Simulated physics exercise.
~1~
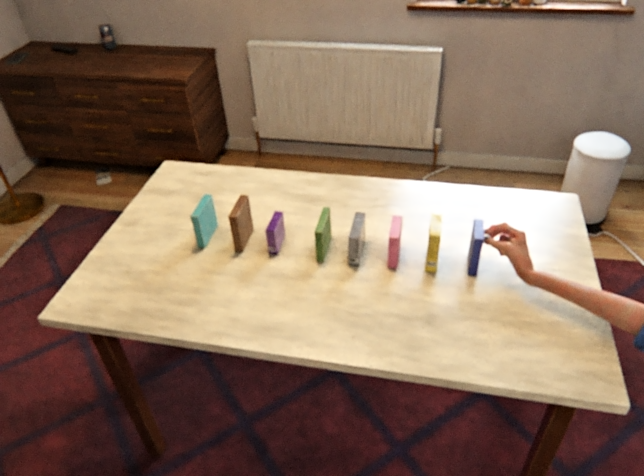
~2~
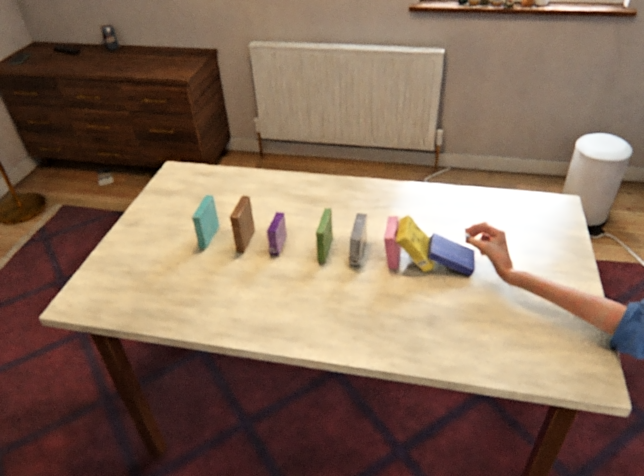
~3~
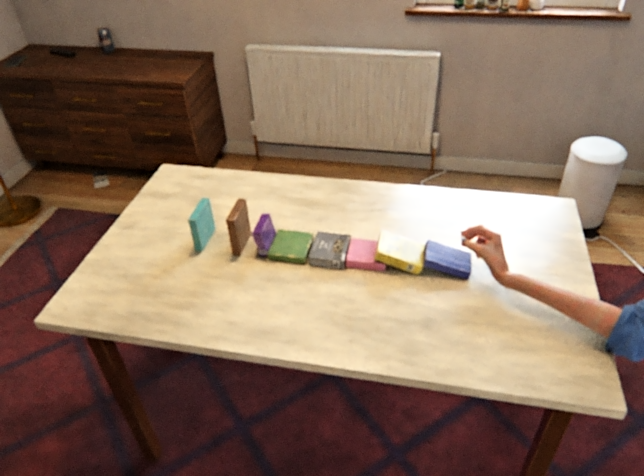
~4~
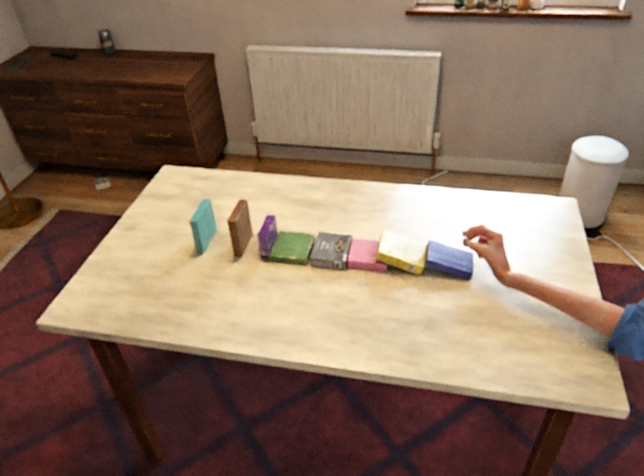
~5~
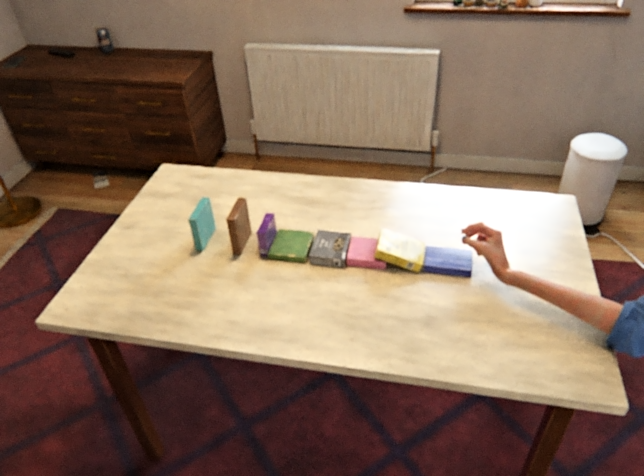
A hand tips the blue block leftward, toppling four more before the purple block stays upright.
